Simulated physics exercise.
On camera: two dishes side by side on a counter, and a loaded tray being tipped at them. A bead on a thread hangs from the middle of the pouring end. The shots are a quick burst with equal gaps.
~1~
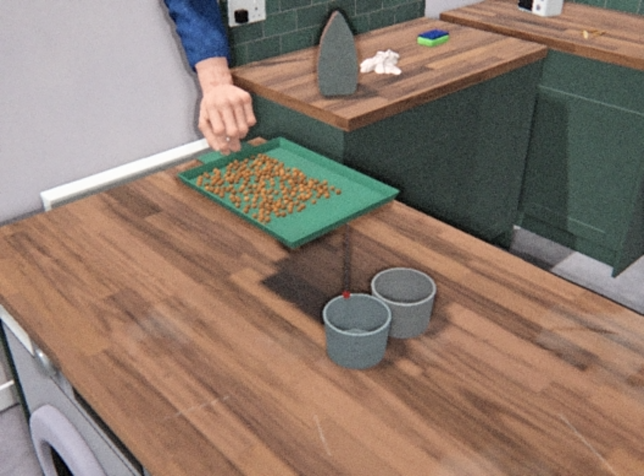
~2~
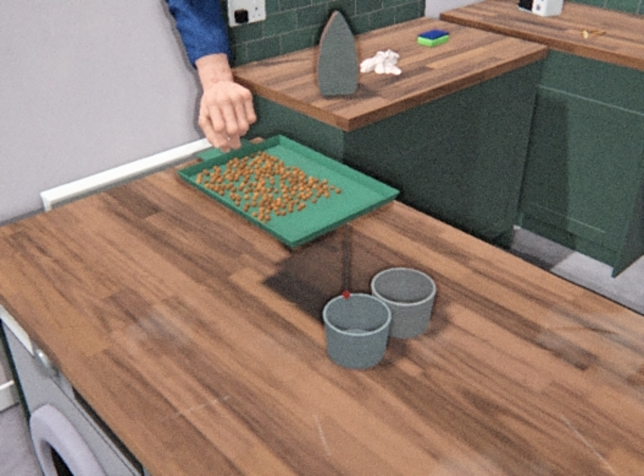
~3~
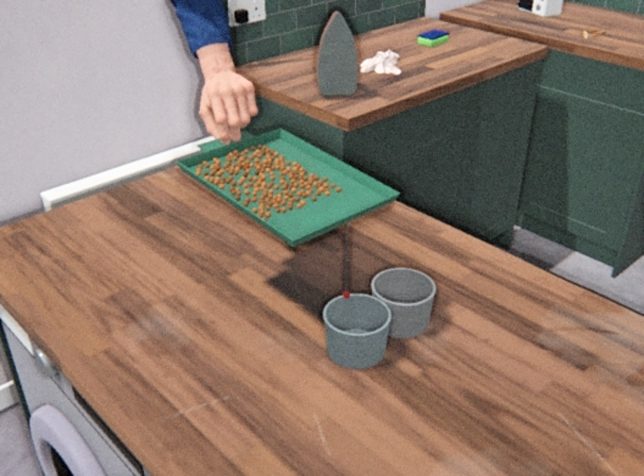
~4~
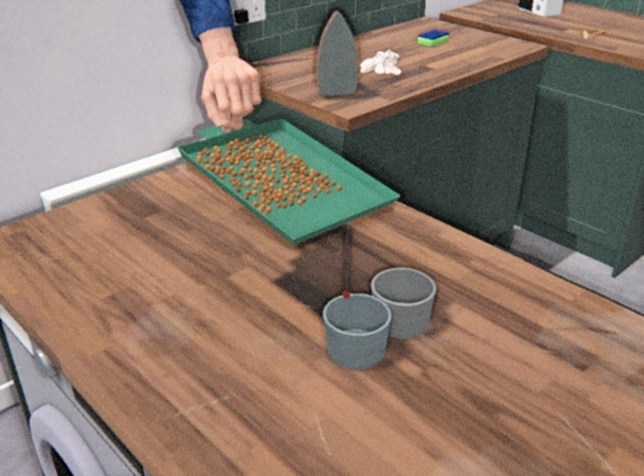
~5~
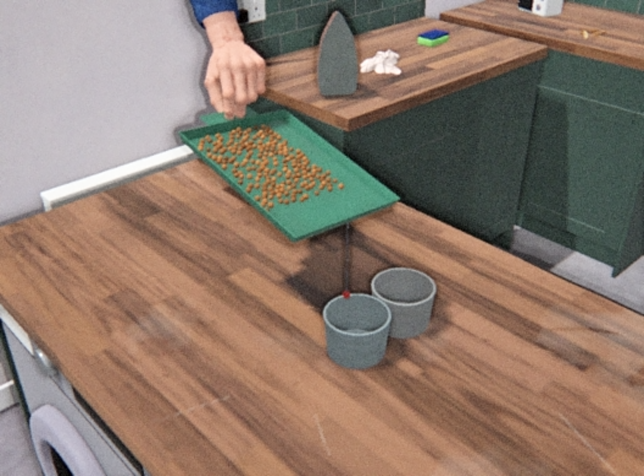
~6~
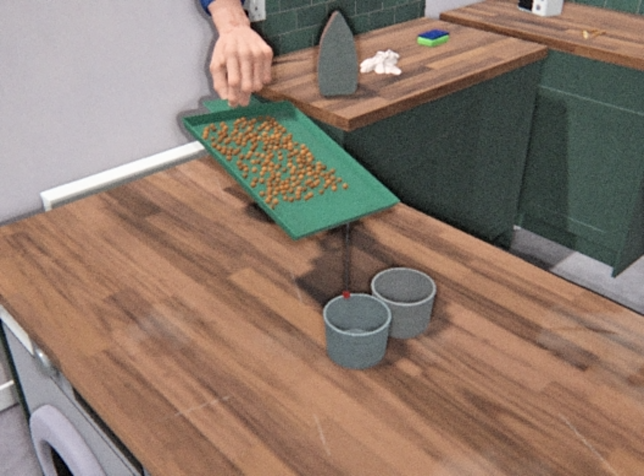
At the start, a hand holds the far end of a green tray of small brown balls, nearly level above a wooden counter with two grey dishes. The hand then lifts that end higher, so the tray slopes more steeply toward the dishes, and the balls shift slightly along it.
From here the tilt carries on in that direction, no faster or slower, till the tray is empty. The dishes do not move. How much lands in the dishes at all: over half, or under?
Together they catch more than half.
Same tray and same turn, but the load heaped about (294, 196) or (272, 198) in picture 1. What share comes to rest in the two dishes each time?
The first gives 100 %, the second 90 %.
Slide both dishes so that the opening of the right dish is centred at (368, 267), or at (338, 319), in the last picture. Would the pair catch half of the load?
At the first place not half, at the second not half.
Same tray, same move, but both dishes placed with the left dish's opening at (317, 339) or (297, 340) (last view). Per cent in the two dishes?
First some 10, then 0 per cent.
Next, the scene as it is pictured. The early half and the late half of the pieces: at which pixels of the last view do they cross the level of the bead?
Around (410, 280) and then (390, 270).
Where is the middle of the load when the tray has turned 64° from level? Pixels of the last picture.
Around (399, 245).
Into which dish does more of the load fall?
More ends in the right-hand dish.
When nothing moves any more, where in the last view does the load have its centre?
Near (405, 316).
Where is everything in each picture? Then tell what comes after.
In the first picture, corners of the pouring end (293, 239) and (394, 191), level; middle of the load (264, 185), cereal balls; left dish (380, 344); right dish (426, 314); bead on its thread (346, 295).
In the second picture, corners of the pouring end (293, 238) and (394, 191), level; middle of the load (264, 183).
In the third picture, corners of the pouring end (293, 237) and (394, 193), tipped barely, lowest at the right corner; middle of the load (264, 178).
In the fourth picture, corners of the pouring end (295, 235) and (395, 195), tipped a little, lowest at the right corner; middle of the load (265, 170).
In the fifth picture, corners of the pouring end (296, 234) and (395, 197), tipped clearly, lowest at the right corner; middle of the load (267, 162).
In the sixth picture, corners of the pouring end (297, 232) and (395, 199), tipped clearly, lowest at the right corner; middle of the load (272, 156), roughly a third on the move; left dish (380, 344); right dish (426, 314).
Just after the last frame, tray tipped steeply; roughly a third on the tray; just a few in the left dish; roughly a quarter in the right dish; just a few outside both; roughly a third in the air.
A moment on, tray tipped past a quarter turn; just a few in the left dish; the larger part in the right dish; about a tenth outside both; just a few in the air.
Further on, tray tipped past a quarter turn; just a few in the left dish; the larger part in the right dish; about a tenth outside both.
When it is over, tray tipped past a quarter turn; just a few in the left dish; the larger part in the right dish; about a tenth outside both.
